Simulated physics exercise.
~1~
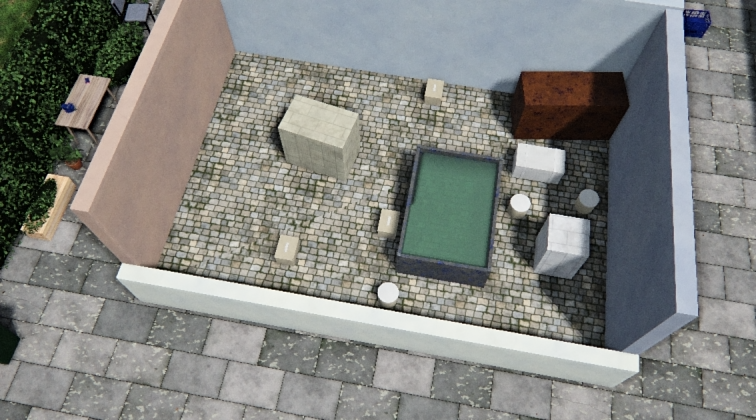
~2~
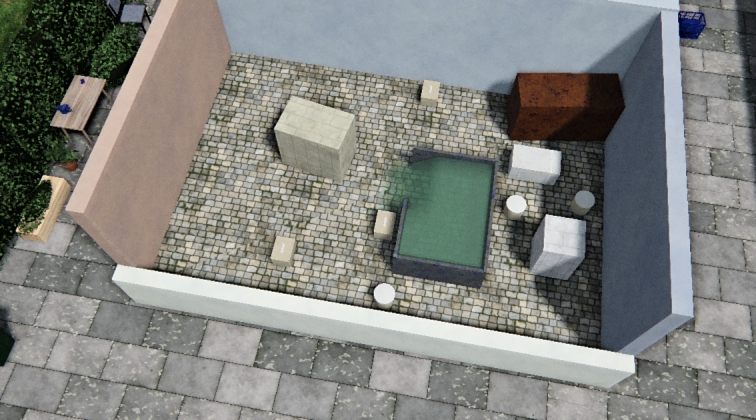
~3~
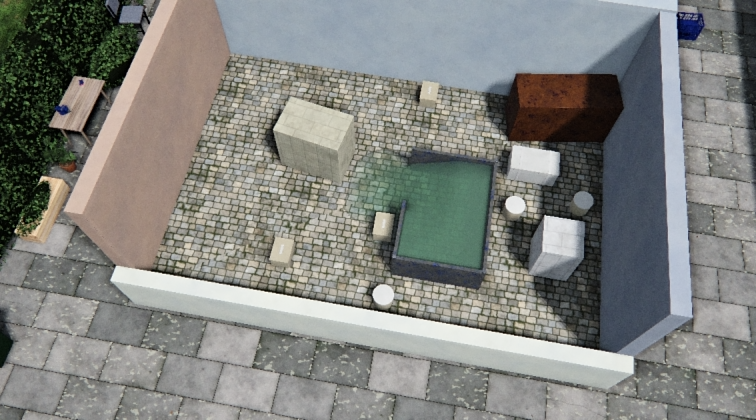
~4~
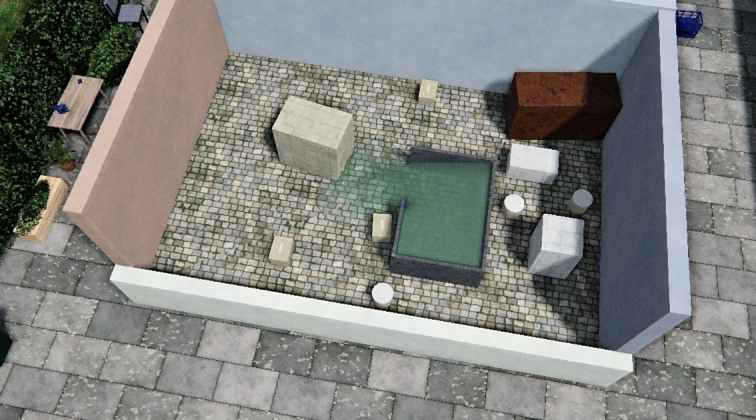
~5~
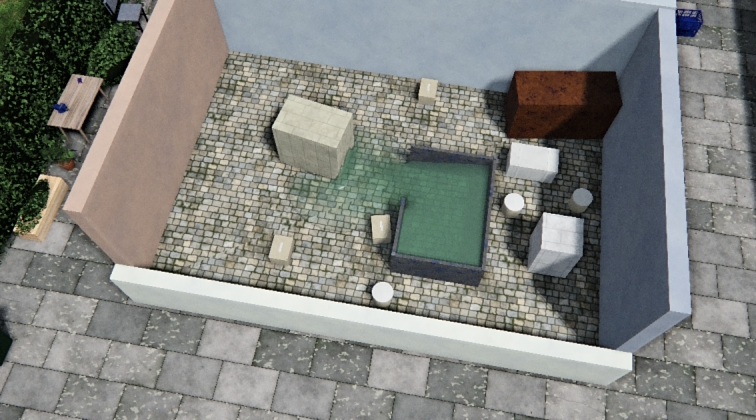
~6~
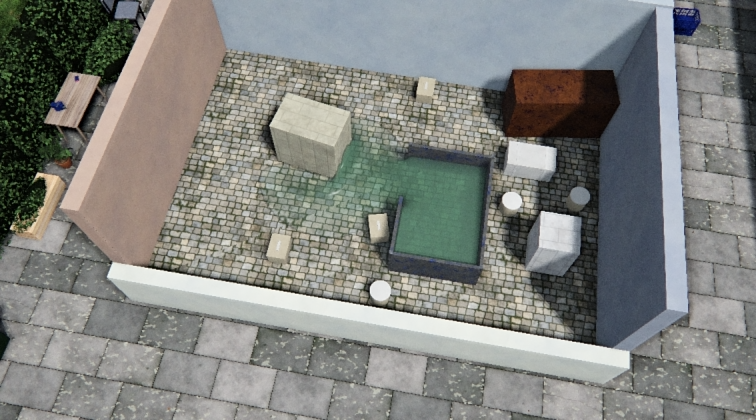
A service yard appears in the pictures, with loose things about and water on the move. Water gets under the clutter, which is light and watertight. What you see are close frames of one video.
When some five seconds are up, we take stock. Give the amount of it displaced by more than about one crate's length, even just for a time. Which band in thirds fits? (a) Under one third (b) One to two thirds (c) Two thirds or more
a.
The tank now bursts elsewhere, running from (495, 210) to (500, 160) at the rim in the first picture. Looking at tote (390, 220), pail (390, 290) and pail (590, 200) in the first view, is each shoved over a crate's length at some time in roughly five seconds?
Falls short, travels that far, travels that far.
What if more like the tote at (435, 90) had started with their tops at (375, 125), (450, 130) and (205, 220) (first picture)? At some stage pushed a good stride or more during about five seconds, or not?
Taking them one at a time: Goes the distance; falls short; goes the distance.
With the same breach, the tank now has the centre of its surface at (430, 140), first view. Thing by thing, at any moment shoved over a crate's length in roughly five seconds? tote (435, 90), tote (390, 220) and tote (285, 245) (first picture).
Results in order: Never that far / never that far / made it that far.
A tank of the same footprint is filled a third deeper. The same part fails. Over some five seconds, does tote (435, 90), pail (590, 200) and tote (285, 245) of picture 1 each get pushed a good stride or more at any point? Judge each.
Per item, in order: Cleared the mark; missed the mark; cleared the mark.
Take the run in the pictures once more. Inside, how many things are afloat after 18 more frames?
The count is 1.
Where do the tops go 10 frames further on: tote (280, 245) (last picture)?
It ends up close to (245, 283).
A moment on, 0 of 7 are well off their spots; 0 afloat.
Next, 1 of 7 are well off their spots; 1 afloat.
Later, 2 of 7 are well off their spots; 1 afloat.
In the end, 2 of 7 are well off their spots, and 2 have been at some point; 1 afloat.
